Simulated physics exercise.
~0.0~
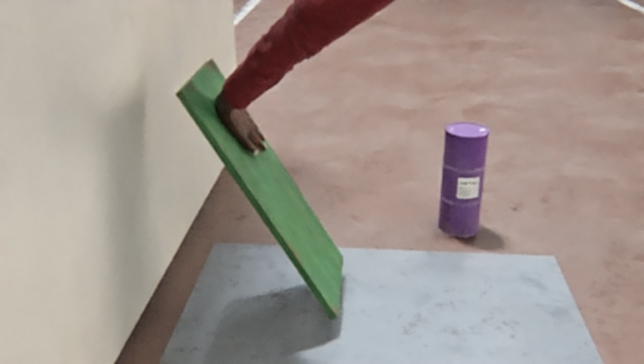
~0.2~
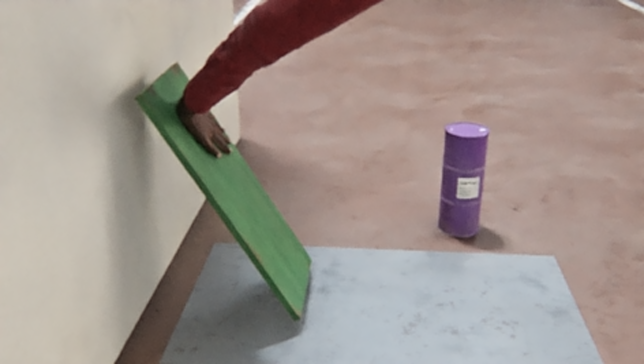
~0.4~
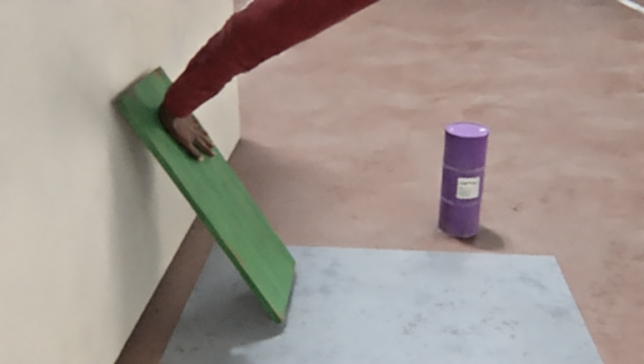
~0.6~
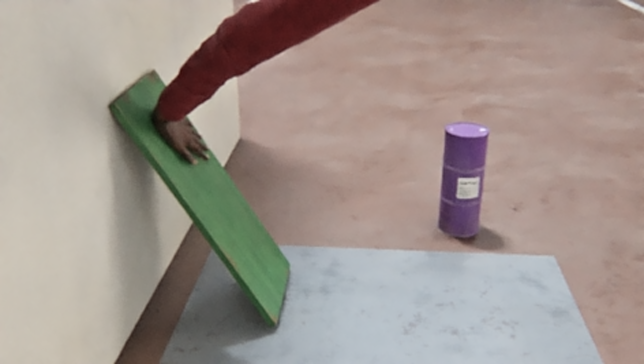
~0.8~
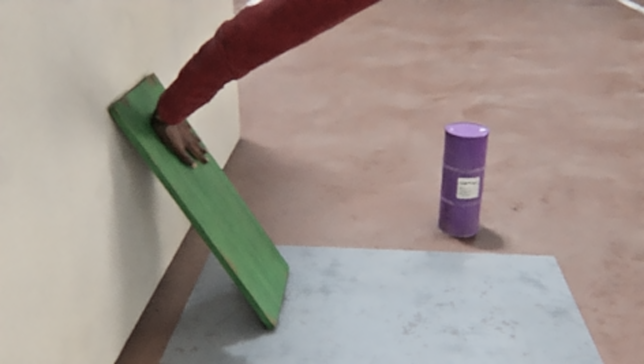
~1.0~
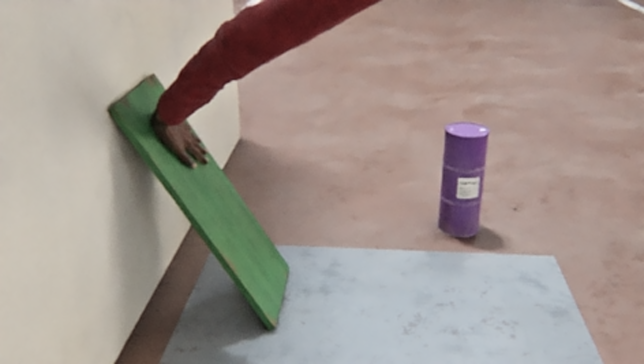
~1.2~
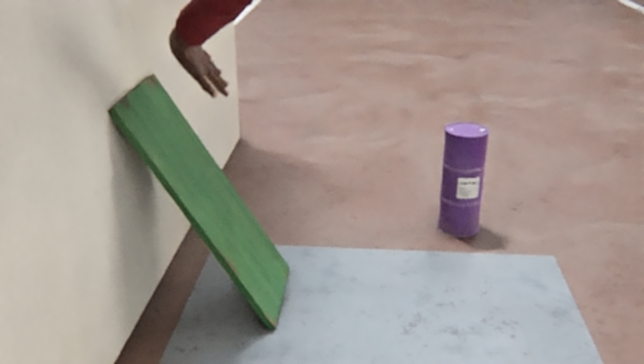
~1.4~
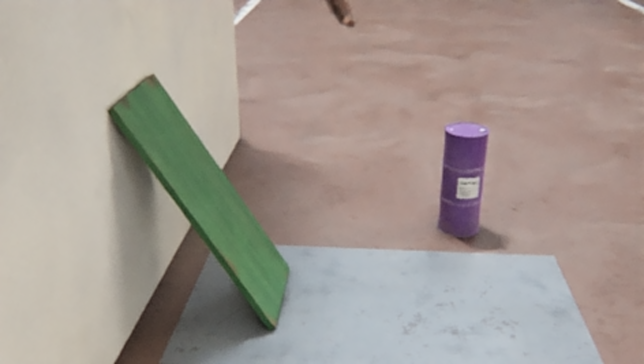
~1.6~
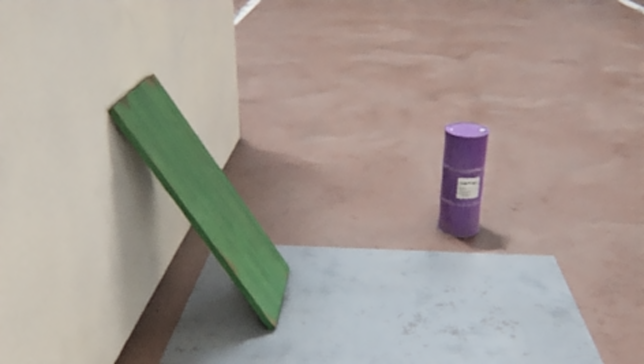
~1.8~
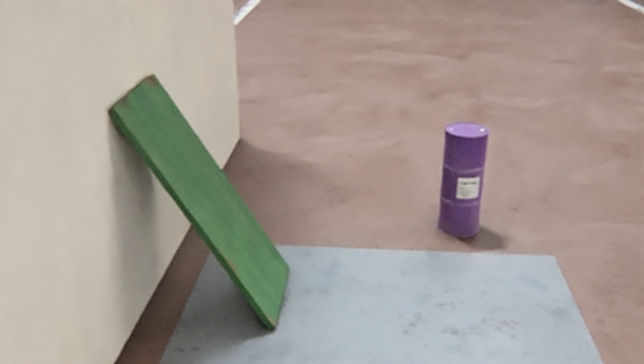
A hand leans a green board against the wall, lets go, and it stays leaning.
